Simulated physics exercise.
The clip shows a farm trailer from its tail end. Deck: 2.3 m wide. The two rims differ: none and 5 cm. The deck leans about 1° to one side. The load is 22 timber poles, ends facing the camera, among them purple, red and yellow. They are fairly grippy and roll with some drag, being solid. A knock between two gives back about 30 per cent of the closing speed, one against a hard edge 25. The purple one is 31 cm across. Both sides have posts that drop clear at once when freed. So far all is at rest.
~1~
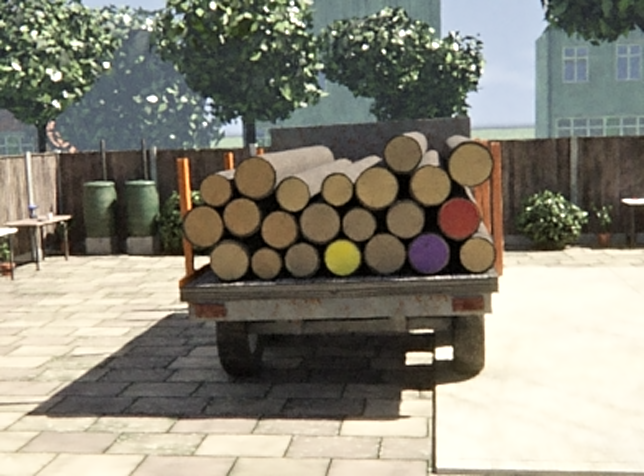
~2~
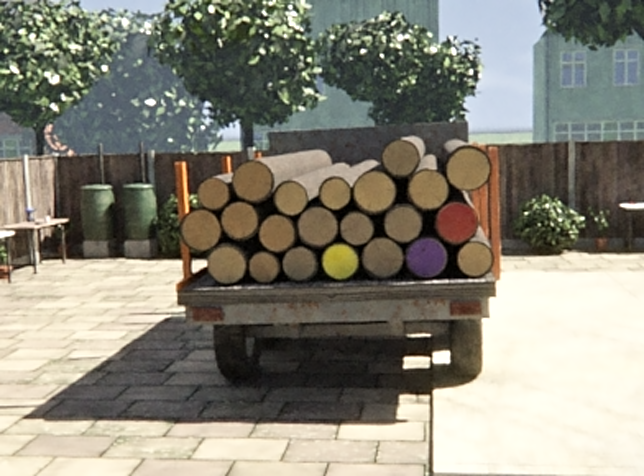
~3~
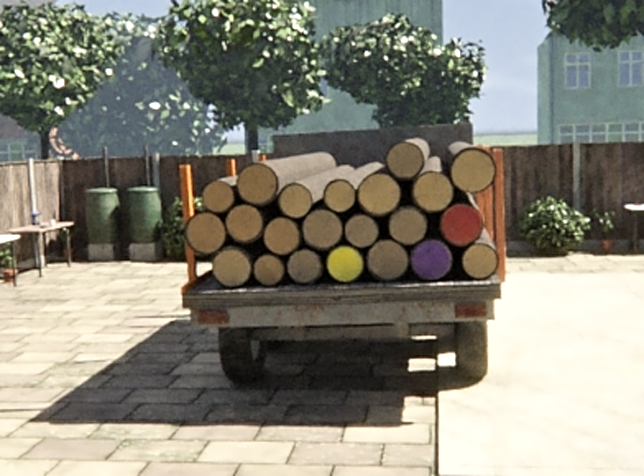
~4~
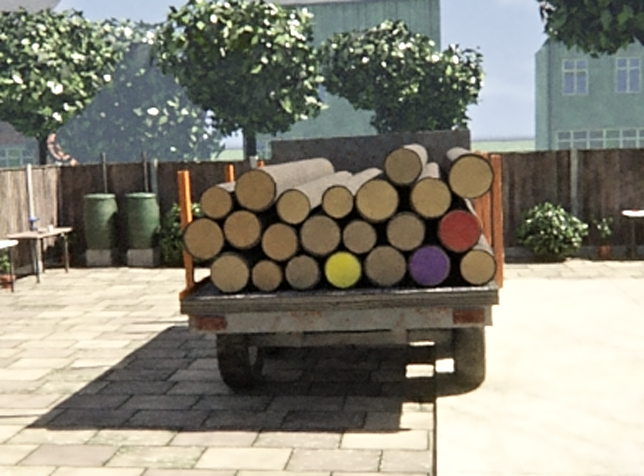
A stack of timber poles rests motionless on the back of a farm trailer, cut ends facing out between orange side posts. One yellow, one purple and one red end stand out among the tan ones, and through to the close the load stays put, with only the view shifting very slightly.
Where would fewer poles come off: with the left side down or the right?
The left-hand side.
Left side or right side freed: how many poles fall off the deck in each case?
With the left 5, with the right 7.
With the left side gone, after 1.2 s, purple is on the deck, 50 cm from the right edge; red is up on others, 25 cm from the right edge; yellow is on the deck, 115 cm from the right edge; 2 of 22 are off.
With the left side gone, finally, purple is on the deck, 50 cm from the right edge; red is up on others, 25 cm from the right edge; yellow is on the deck, 95 cm from the left edge; 5 of 22 are off.
With the right side gone, after 2.1 s, purple is on the deck, 40 cm from the right edge, rolling right; red is down on the right; yellow is on the deck, 110 cm from the right edge; 3 of 22 are off.
With the right side gone, finally, purple is on the ground to the right; red is on the ground to the right; yellow is on the deck, 85 cm from the right edge; 7 of 22 are off.
